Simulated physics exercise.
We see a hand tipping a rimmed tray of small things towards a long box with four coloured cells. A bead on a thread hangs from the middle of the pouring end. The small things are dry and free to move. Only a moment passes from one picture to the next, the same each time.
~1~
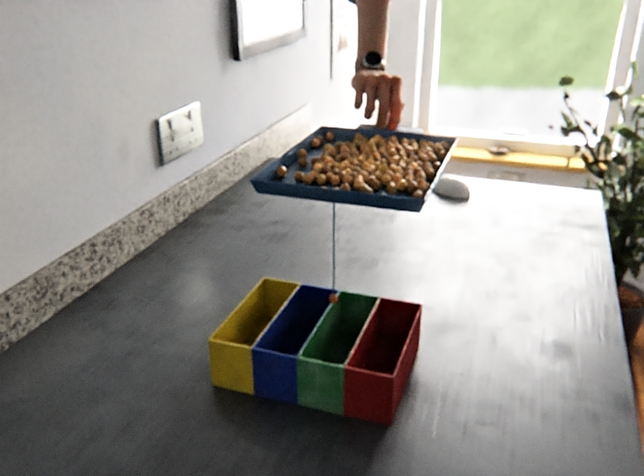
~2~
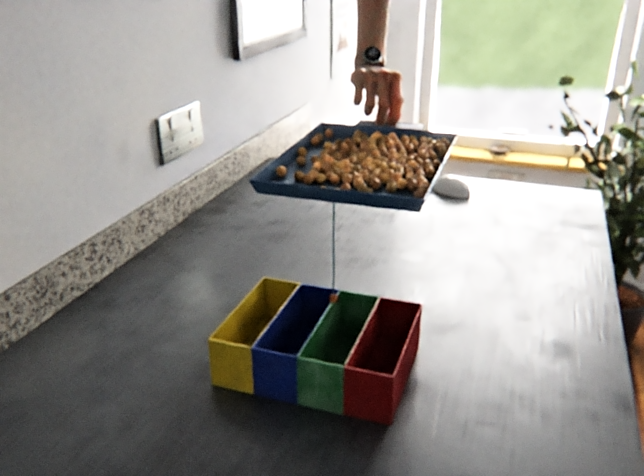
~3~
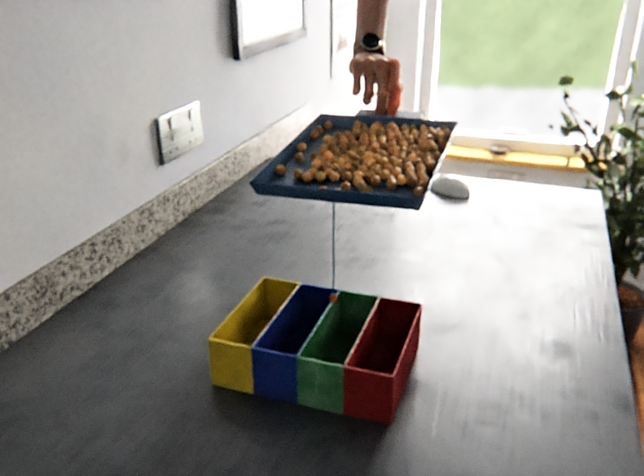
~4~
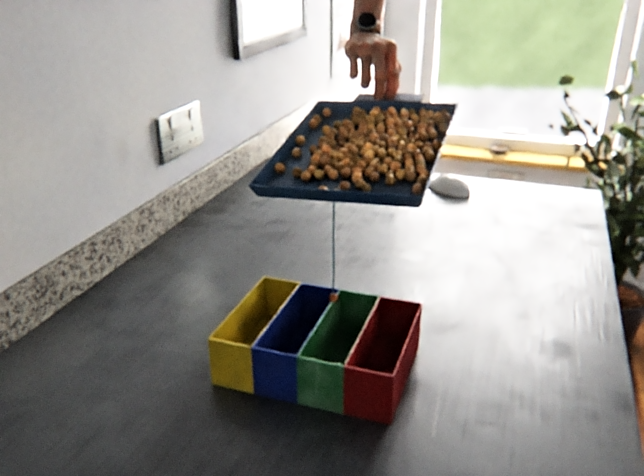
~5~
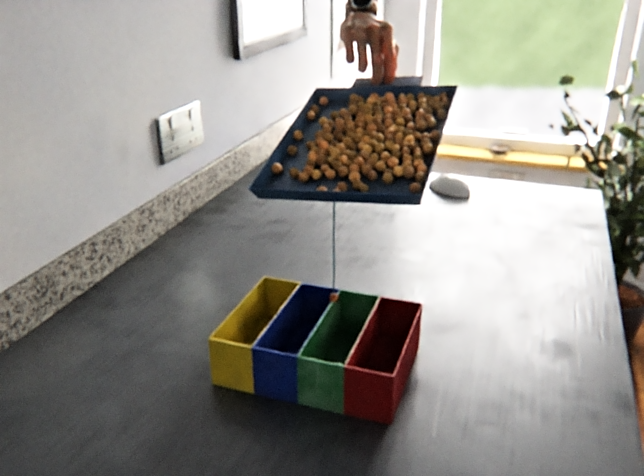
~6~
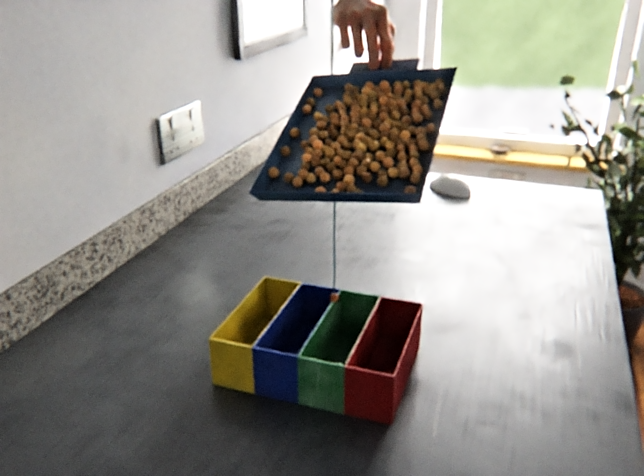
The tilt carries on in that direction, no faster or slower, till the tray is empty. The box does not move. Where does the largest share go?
Most goes to the yellow cell.
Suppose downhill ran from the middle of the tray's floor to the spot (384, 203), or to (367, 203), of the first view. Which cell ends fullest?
The first try: That red cell. The second: Red.
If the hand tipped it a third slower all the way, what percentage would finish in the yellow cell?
Close to 50 per cent.
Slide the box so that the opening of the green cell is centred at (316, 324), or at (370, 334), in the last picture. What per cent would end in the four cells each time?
About 90 and 50 per cent.
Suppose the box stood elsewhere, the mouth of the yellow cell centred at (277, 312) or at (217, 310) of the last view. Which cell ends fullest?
First the yellow one, then that blue cell.
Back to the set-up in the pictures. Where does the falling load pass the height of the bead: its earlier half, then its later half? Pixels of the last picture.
First near (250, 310), later near (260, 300).
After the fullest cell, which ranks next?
It is that blue cell.
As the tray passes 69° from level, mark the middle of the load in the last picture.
At about (282, 229).
Just after the last frame, tray tipped steeply; roughly half on the tray; about a tenth in the yellow cell; about a tenth in the blue cell; about a tenth in the green cell; just a few in the red cell; roughly a third falling or outside the box.
A moment on, tray tipped past a quarter turn; roughly a third in the yellow cell; roughly a quarter in the blue cell; about a tenth in the green cell; just a few in the red cell; roughly a quarter falling or outside the box.
Further on, tray tipped past a quarter turn; roughly half in the yellow cell; roughly a quarter in the blue cell; about a tenth in the green cell; just a few in the red cell; roughly a quarter falling or outside the box.
When it is over, tray tipped past a quarter turn; roughly half in the yellow cell; roughly a quarter in the blue cell; about a tenth in the green cell; just a few in the red cell; roughly a quarter outside the box.
